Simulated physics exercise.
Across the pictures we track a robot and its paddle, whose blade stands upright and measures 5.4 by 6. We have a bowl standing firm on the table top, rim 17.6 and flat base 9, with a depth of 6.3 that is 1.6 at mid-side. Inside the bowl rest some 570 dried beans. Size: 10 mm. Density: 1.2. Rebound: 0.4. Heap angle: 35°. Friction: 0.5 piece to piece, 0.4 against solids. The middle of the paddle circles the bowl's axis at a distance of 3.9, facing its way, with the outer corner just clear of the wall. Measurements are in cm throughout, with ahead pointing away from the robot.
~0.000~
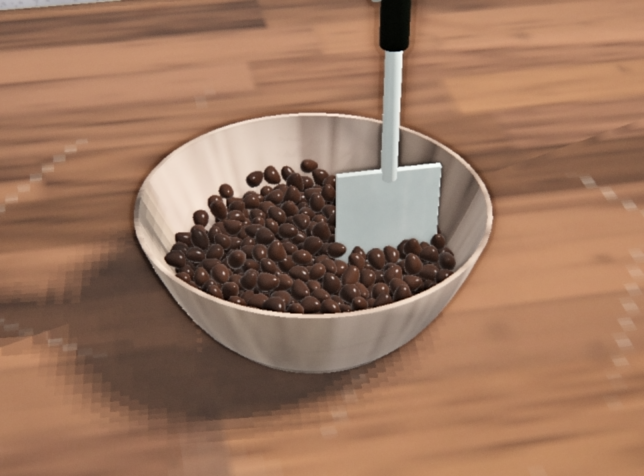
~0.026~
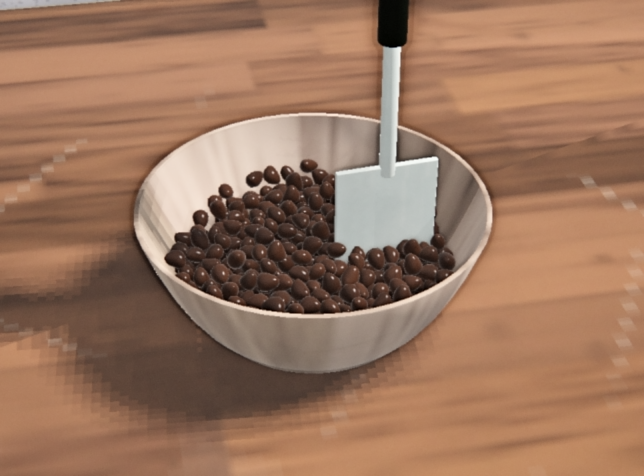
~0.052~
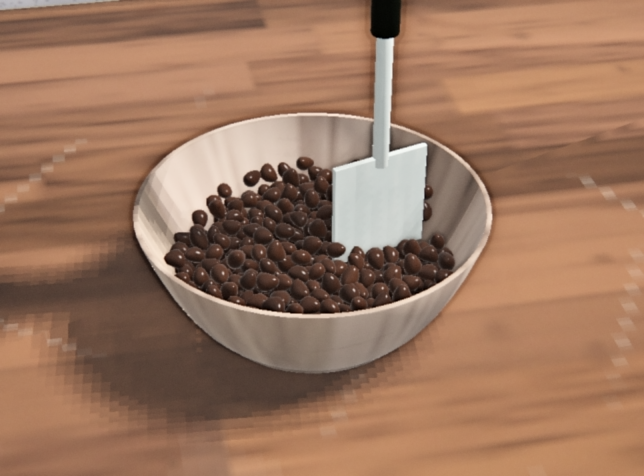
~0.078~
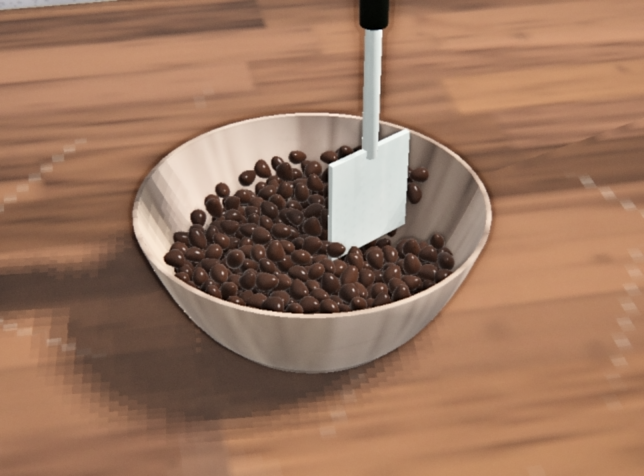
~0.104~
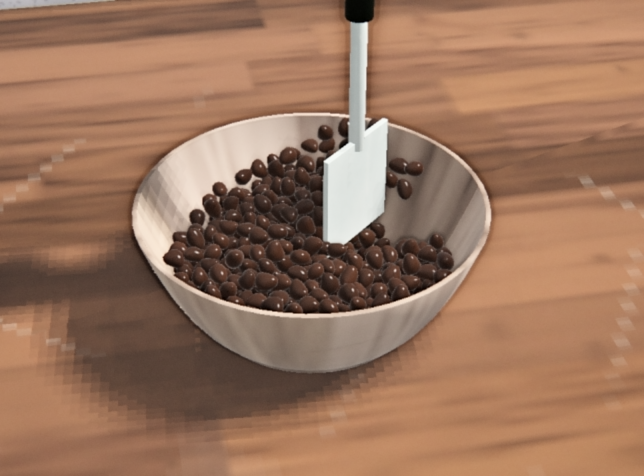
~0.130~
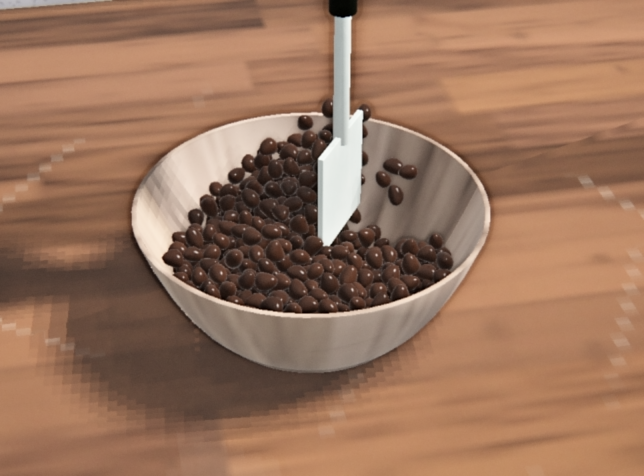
A paddle with a pale upright blade and black handle swept left and away through a pale bowl of dark brown beans, turning nearly edge-on and pushing some up the far side.
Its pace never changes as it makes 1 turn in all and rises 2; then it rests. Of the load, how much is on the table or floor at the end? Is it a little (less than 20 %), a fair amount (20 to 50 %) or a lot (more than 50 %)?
A little, less than 20 %.
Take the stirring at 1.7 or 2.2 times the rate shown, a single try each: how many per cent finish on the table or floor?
Around 25 percent for the first try and 30 percent for the second.
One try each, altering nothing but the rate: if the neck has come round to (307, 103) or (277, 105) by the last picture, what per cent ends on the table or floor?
Some 20 and 25 per cent.
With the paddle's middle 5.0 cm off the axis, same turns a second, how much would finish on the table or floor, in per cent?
Roughly 0 percent, I'd expect.
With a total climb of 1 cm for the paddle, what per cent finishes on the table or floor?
I'd put it at about 15 per cent.
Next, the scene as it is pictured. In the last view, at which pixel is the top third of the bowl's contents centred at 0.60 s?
(391, 265).
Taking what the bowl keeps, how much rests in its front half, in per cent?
I'd put it near 50 per cent.
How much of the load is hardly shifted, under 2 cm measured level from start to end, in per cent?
40 %.
After 0.36 s, 173° round, highest piece 9 above the table; 549 in the bowl, 12 on the table or floor, 5 in flight or on the tool.
After 0.60 s, 291° round, highest piece 9 above the table; 506 in the bowl, 48 on the table or floor, 12 in flight or on the tool.
After 0.91 s, 0° round, highest piece 6 above the table; 489 in the bowl, 77 on the table or floor.
After 1.61 s, 0° round, highest piece 6 above the table; 489 in the bowl, 77 on the table or floor.
In the end, 489 in the bowl, 77 on the table or floor. That is 14 % on the table or floor.
